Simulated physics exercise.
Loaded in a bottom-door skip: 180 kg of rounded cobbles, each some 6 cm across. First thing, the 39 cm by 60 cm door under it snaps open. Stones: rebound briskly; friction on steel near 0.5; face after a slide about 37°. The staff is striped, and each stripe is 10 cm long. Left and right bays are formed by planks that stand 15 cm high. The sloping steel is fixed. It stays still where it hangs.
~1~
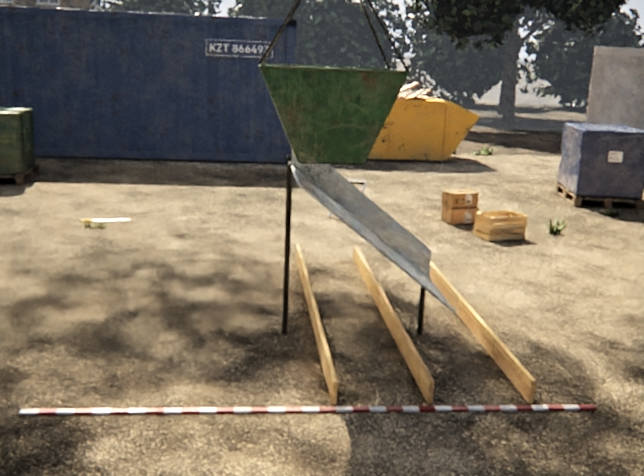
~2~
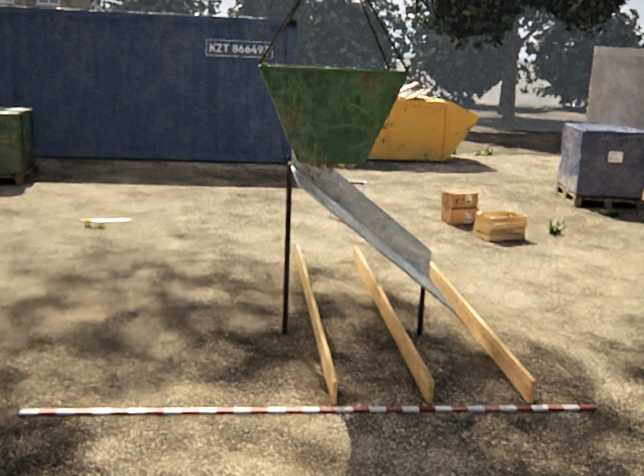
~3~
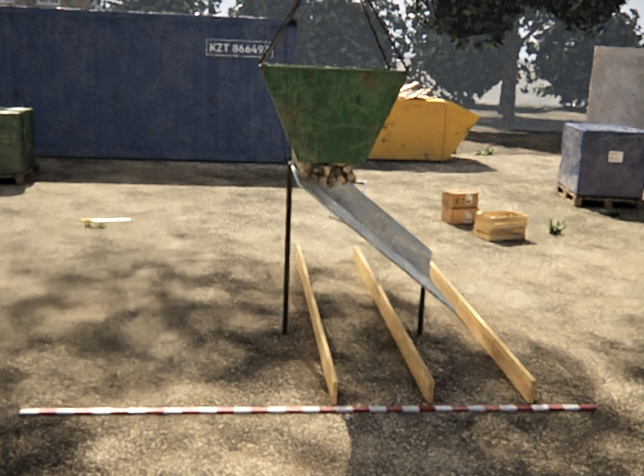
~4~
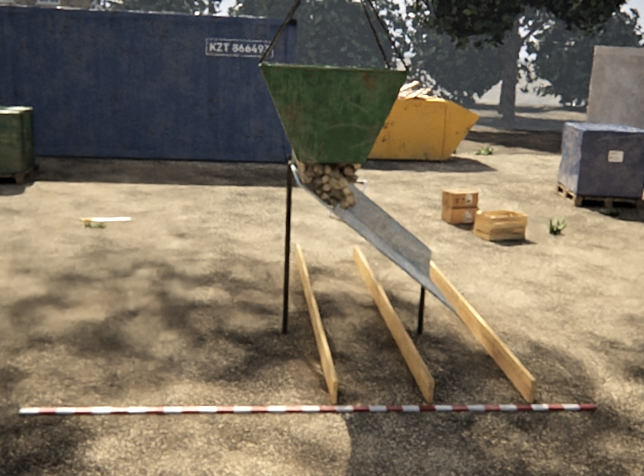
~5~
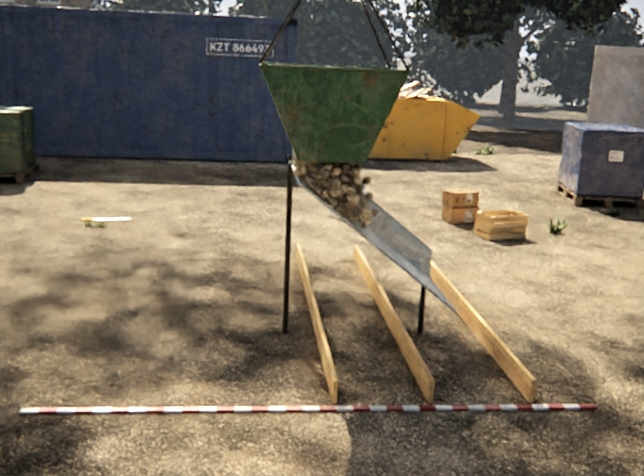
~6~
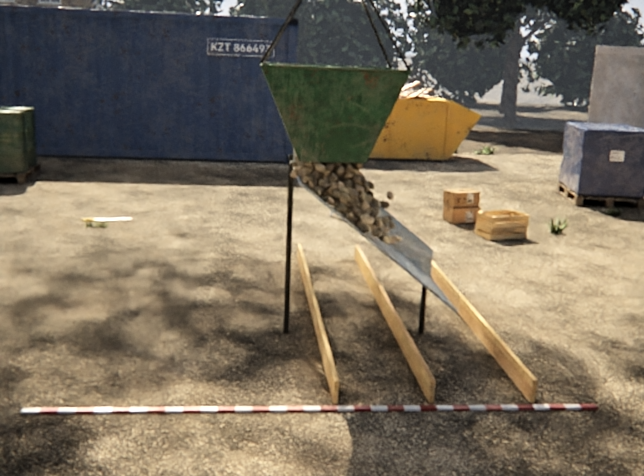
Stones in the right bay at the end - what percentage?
Roughly 55 percent.
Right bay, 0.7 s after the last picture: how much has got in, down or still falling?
About 40 per cent of it.
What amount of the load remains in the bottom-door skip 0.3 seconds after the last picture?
About 5 per cent.
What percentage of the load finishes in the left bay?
Around 0 per cent of it.
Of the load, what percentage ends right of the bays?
Roughly 45 percent of it.
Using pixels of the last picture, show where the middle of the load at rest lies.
Pixel position of the middle approx (492, 355).
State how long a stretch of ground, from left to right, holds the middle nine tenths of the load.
I'd say close to 120 cm, left to right.
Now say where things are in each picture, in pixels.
The outlet is at (332, 155); nothing has dropped yet, in the first frame.
The outlet is at (332, 155); 6 % is out, in the second frame.
Outlet at (332, 155), the stream shows down to (332, 179); 85 % still inside, in the third frame.
Outlet at (332, 154), the stream shows down to (343, 201); 71 % still inside, in the fourth frame.
Outlet at (332, 154), the stream shows down to (357, 215); 58 % still inside, in the fifth frame.
Outlet at (333, 154), the stream shows down to (383, 235); 46 % still inside, in the sixth frame.
Then, 0.3 s after the last picture, 6 % in the bottom-door skip, 81 % on the steel, 3 % falling or lying in the left bay, 10 % falling or lying in the right bay; the stones farthest right are at (498, 344).
Then, 0.7 s after the last picture, 0 % in the bottom-door skip, 46 % on the steel, 42 % falling or lying in the right bay, 11 % falling or lying right of the bays; the stones farthest right are at (593, 360).
Then, 1.3 s after the last picture, 0 % in the bottom-door skip, 1 % on the steel, 60 % falling or lying in the right bay, 38 % falling or lying right of the bays.
Then, 2.2 s after the last picture, 0 % in the bottom-door skip, 55 % falling or lying in the right bay, 45 % falling or lying right of the bays.
Then, 4.1 s after the last picture, 0 % in the bottom-door skip, 55 % in the right bay, 45 % right of the bays.
